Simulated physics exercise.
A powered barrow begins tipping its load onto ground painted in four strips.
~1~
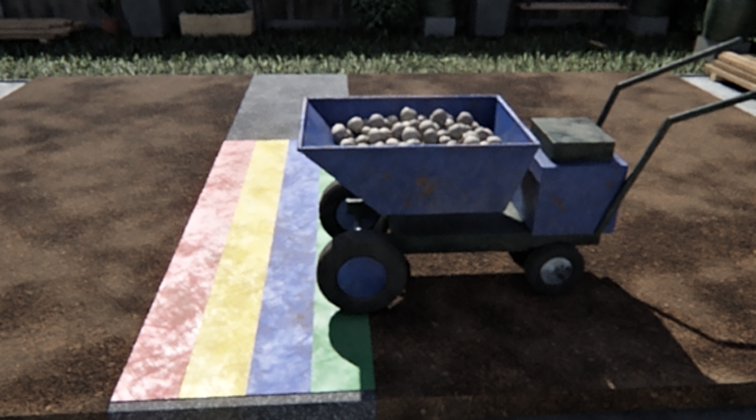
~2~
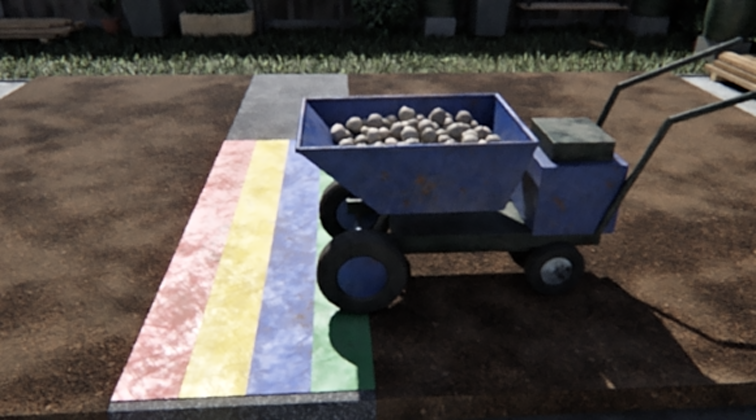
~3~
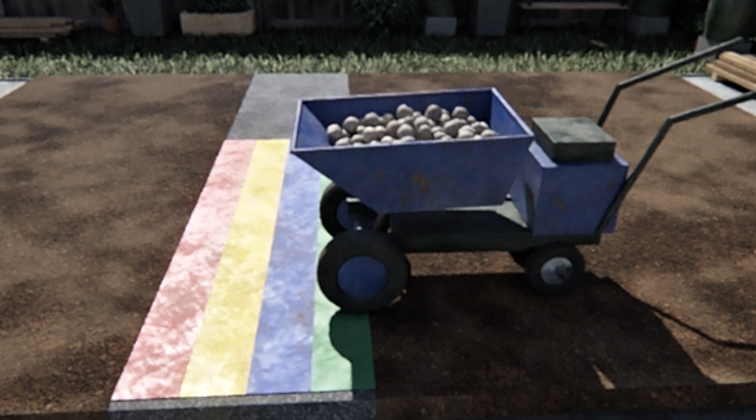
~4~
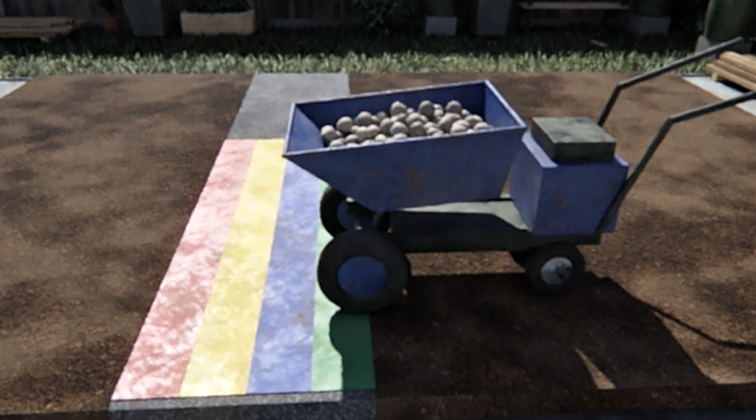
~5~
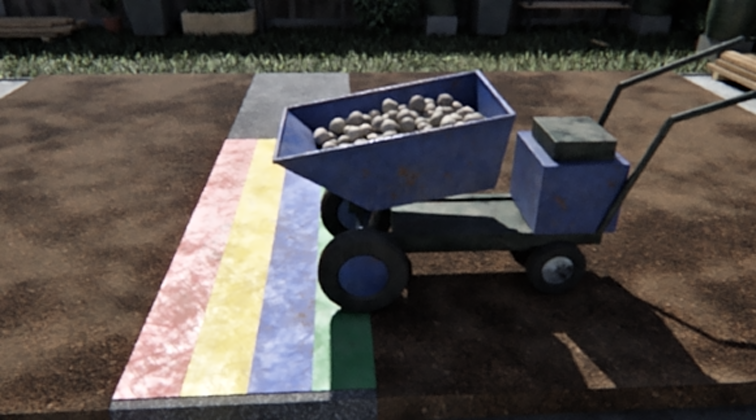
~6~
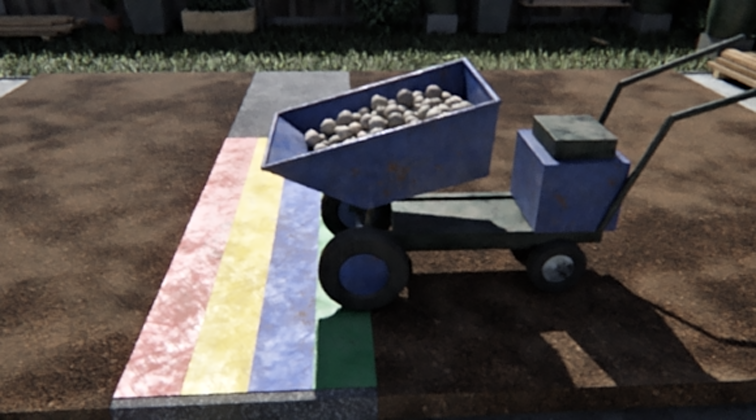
The video shows a blue barrow loaded with rounded pebbles standing beside ground painted in red, yellow, blue and green strips. Its skip starts level, then gradually tilts toward the left, the right end rising while the wheels stay still.
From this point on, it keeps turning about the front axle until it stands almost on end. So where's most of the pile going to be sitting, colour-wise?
Most of it sits on red.
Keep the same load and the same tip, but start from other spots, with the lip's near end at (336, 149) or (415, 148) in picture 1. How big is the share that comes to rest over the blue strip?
Roughly 0 per cent, then roughly 30 per cent.
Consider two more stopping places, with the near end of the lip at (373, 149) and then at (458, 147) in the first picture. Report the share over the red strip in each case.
From the first spot you get 20 percent, and from the second 10 percent.
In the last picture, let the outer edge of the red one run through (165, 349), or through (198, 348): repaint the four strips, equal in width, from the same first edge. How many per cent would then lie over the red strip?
First 20 in a hundred, then 0 in a hundred.
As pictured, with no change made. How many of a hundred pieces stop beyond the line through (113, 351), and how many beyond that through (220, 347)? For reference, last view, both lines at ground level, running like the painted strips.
First 30 in a hundred, second 80 in a hundred.
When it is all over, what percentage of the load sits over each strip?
The green strip takes 0 per cent, the blue strip 0, the yellow strip 5 and the red strip 35.
Just after the last frame, skip tipped steeply; every one in the skip.
A moment on, skip tipped right over; roughly two thirds in the skip; just a few over the yellow strip; roughly a quarter over the red strip; just a few falling; just a few off the paint.
Further on, skip tipped right over; roughly a quarter in the skip; just a few over the yellow strip; roughly a third over the red strip; roughly a third off the paint.
When it is over, skip tipped right over; roughly a quarter in the skip; not one over the green strip; not one over the blue strip; about a tenth over the yellow strip; roughly a third over the red strip; roughly a third off the paint.
